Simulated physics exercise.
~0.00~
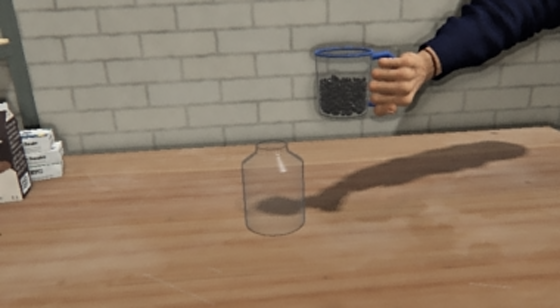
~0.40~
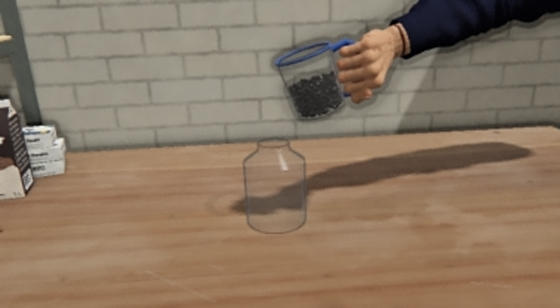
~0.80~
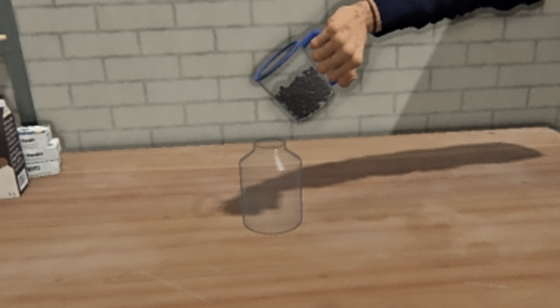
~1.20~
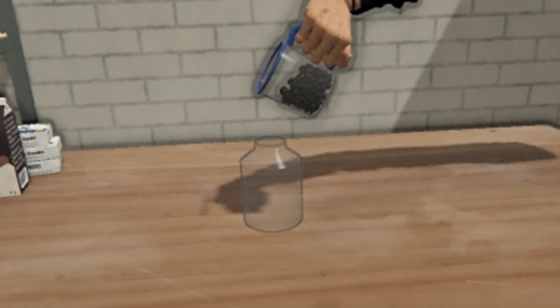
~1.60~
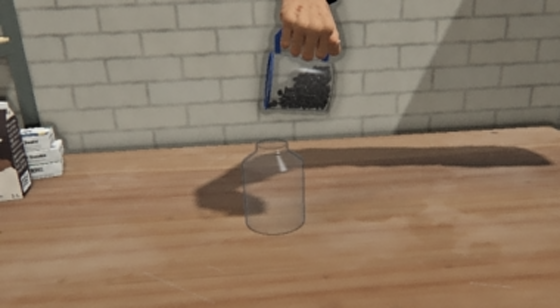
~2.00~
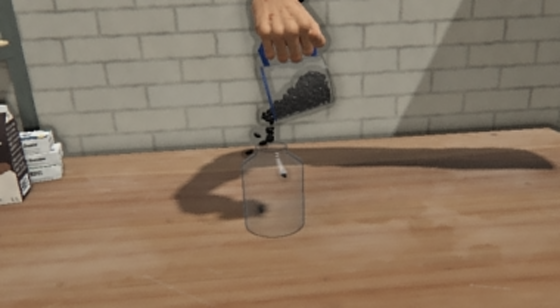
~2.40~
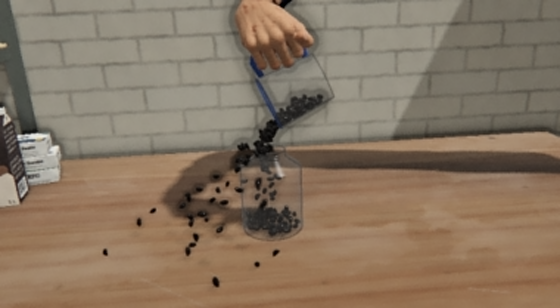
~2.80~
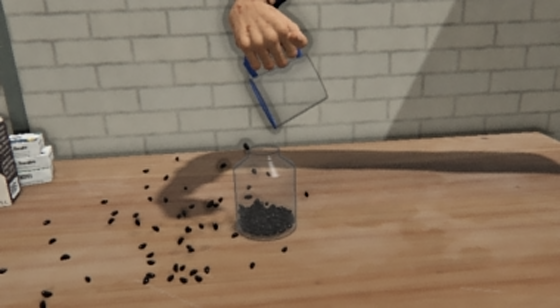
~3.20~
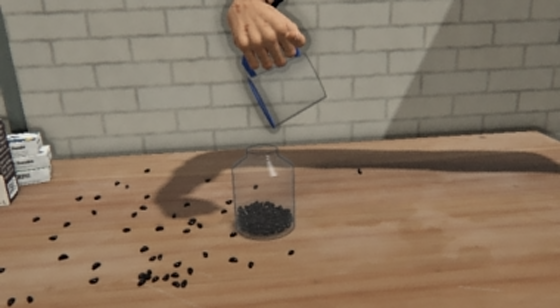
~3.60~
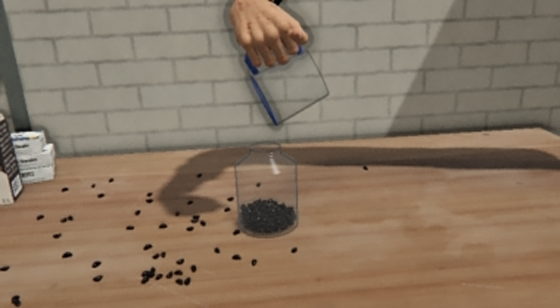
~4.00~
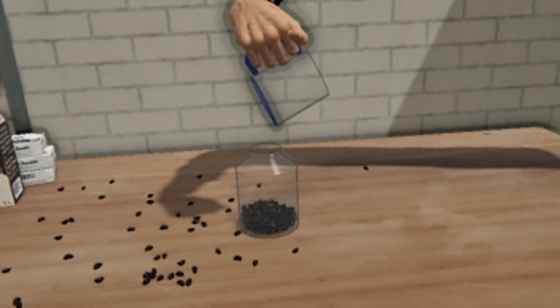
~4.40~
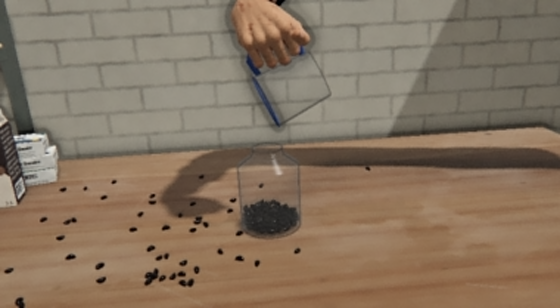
A hand carried a clear measuring cup of black beans left over a glass jar and tipped it until they poured out. Most landed in the jar, but many scattered across the wooden table, mainly to the left, leaving the cup tilted and looking empty.
